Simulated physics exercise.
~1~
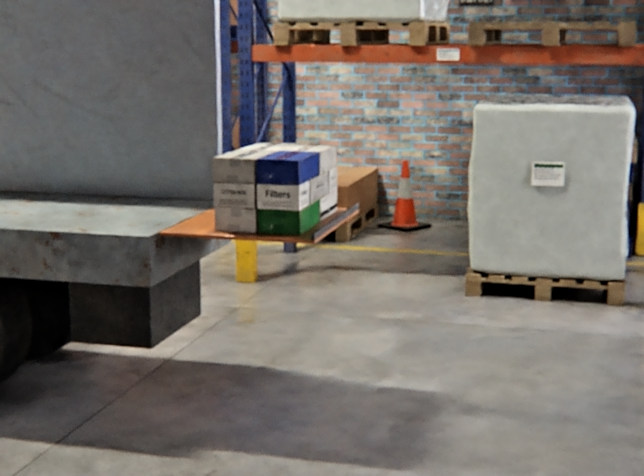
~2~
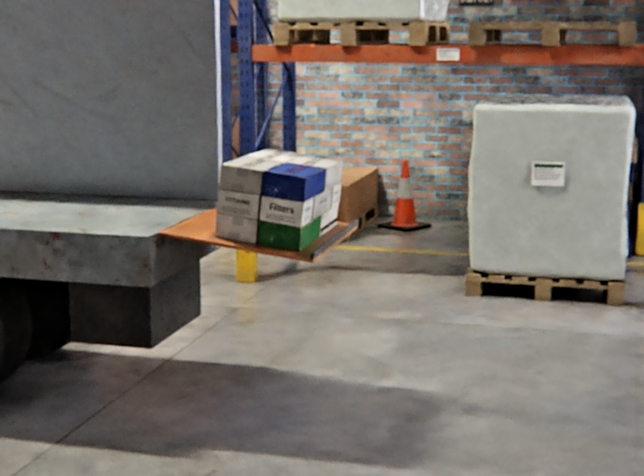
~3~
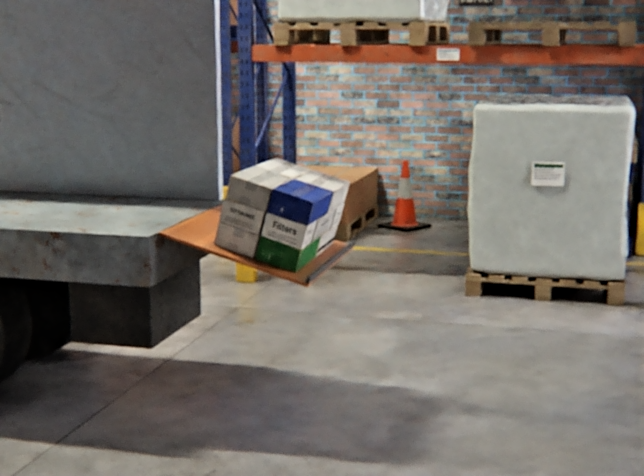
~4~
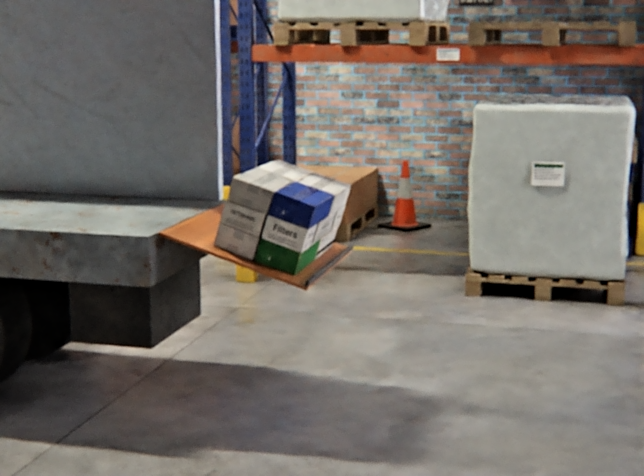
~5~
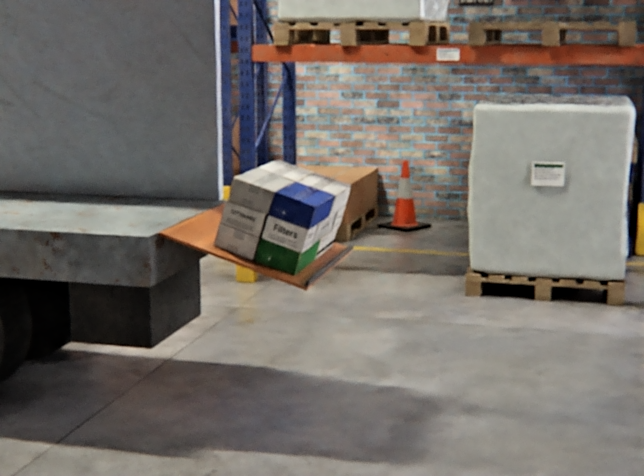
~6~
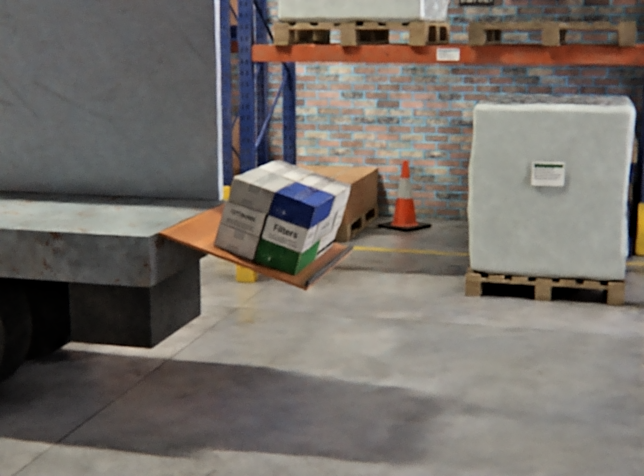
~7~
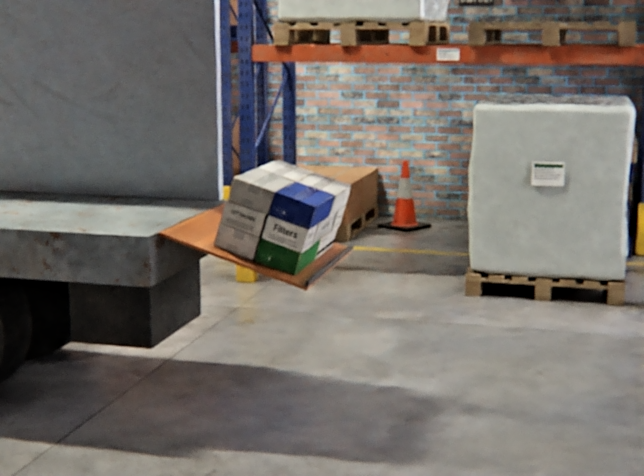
A lorry's orange tail lift, carrying a tight stack of white, blue and green boxes, tipped steadily downward to the right in a warehouse, then stopped at a slant, with the boxes leaning along with it and still in place.
